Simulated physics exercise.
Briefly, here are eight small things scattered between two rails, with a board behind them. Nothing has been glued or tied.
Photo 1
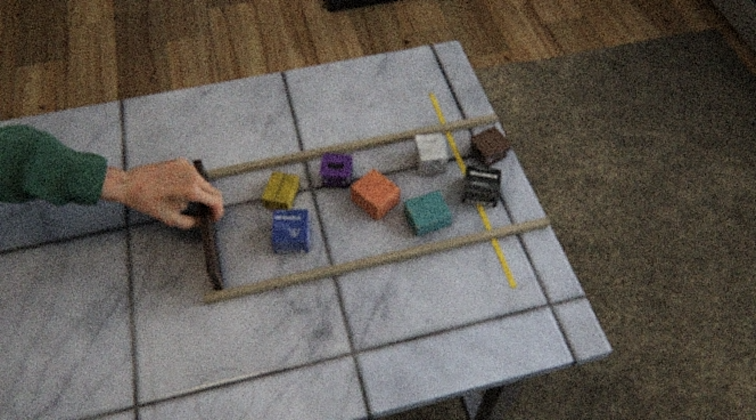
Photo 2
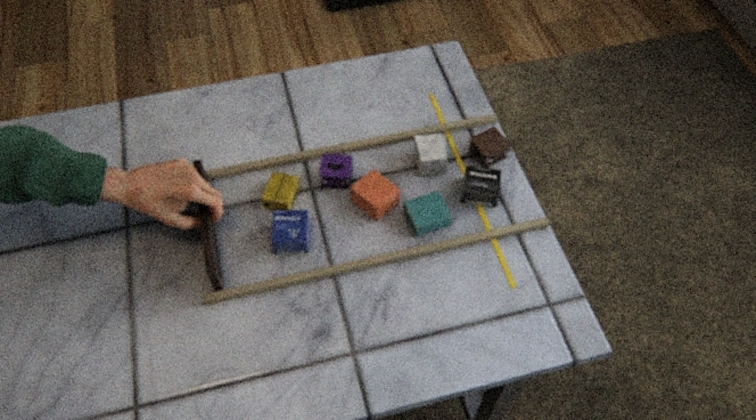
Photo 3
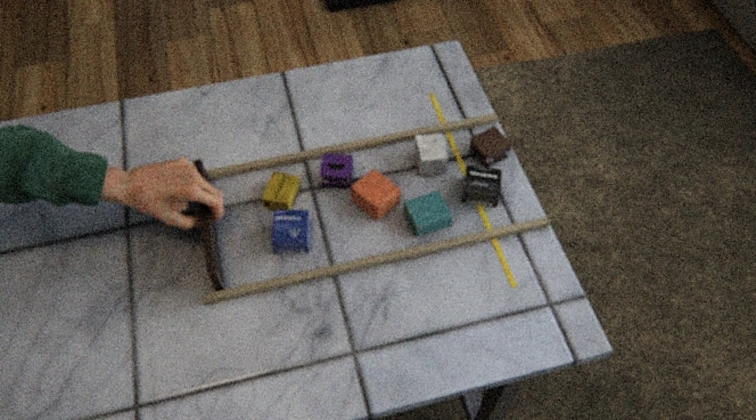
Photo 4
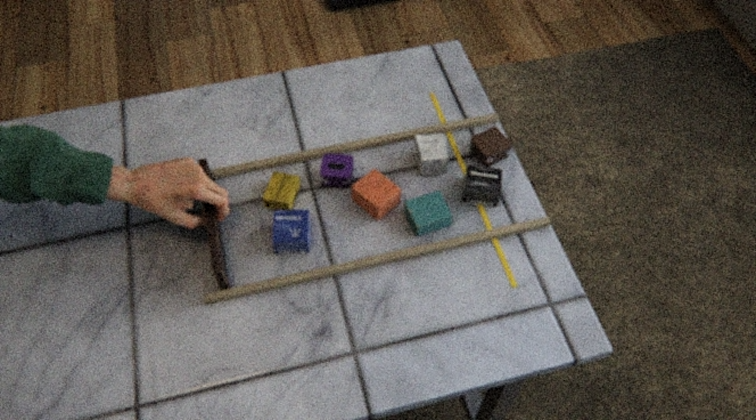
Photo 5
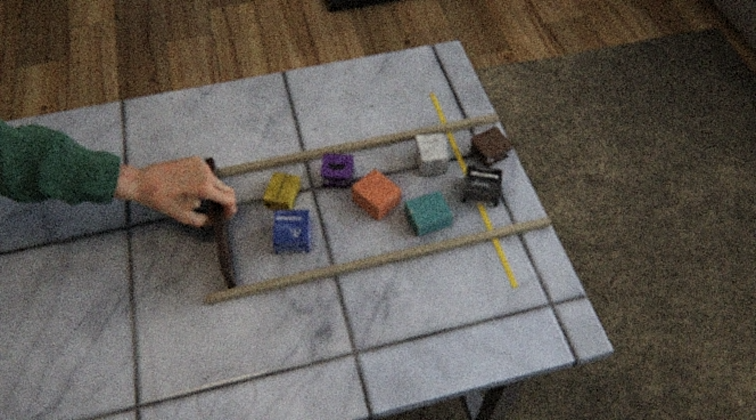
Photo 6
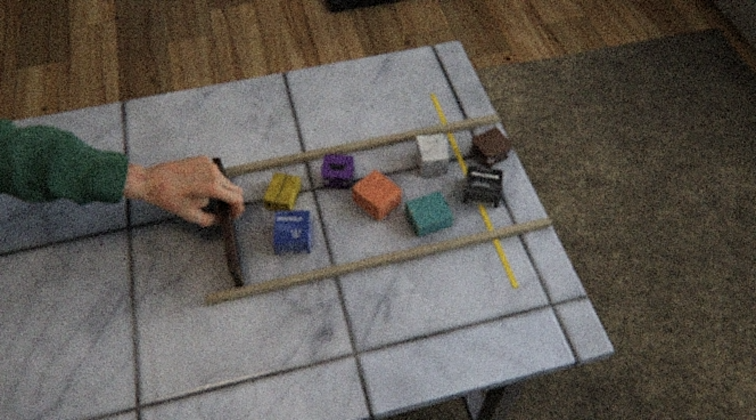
A hand slides a dark board slightly right between two rails, toward scattered colourful blocks.
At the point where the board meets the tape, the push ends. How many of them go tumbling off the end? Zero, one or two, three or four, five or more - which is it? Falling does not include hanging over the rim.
Answer: Three or four.
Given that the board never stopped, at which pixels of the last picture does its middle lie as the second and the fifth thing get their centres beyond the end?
It sits around (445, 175) and after that around (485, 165).
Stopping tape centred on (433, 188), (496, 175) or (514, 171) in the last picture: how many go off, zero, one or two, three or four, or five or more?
In order of the three spots, it's just one or two, then five or over, then five or more.
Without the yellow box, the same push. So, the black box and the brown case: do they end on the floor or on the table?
Looking at the two, the black box ends up below and the brown case ends up below.
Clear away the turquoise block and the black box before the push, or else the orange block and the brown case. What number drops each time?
In the first try 2, in the other 2.
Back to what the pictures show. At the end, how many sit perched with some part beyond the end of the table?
The figure is 2.
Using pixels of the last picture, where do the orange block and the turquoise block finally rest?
Near (506, 161) and (534, 197).
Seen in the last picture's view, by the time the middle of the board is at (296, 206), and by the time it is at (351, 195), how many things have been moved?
First 2 and then 4.
Soon after, none off yet; brown case at rest near (491, 148); black box at rest near (483, 186); white box at rest near (432, 155).
Then, none off yet; brown case at rest near (491, 148); black box at rest near (483, 186); white box moving near (435, 152).
Further on, none off yet; brown case moved about its own width near (521, 145); black box moved about its own width near (522, 171); white box moved well along near (491, 138).
At rest, the number that fall off is three or four; fallen, white box, black box and brown case.
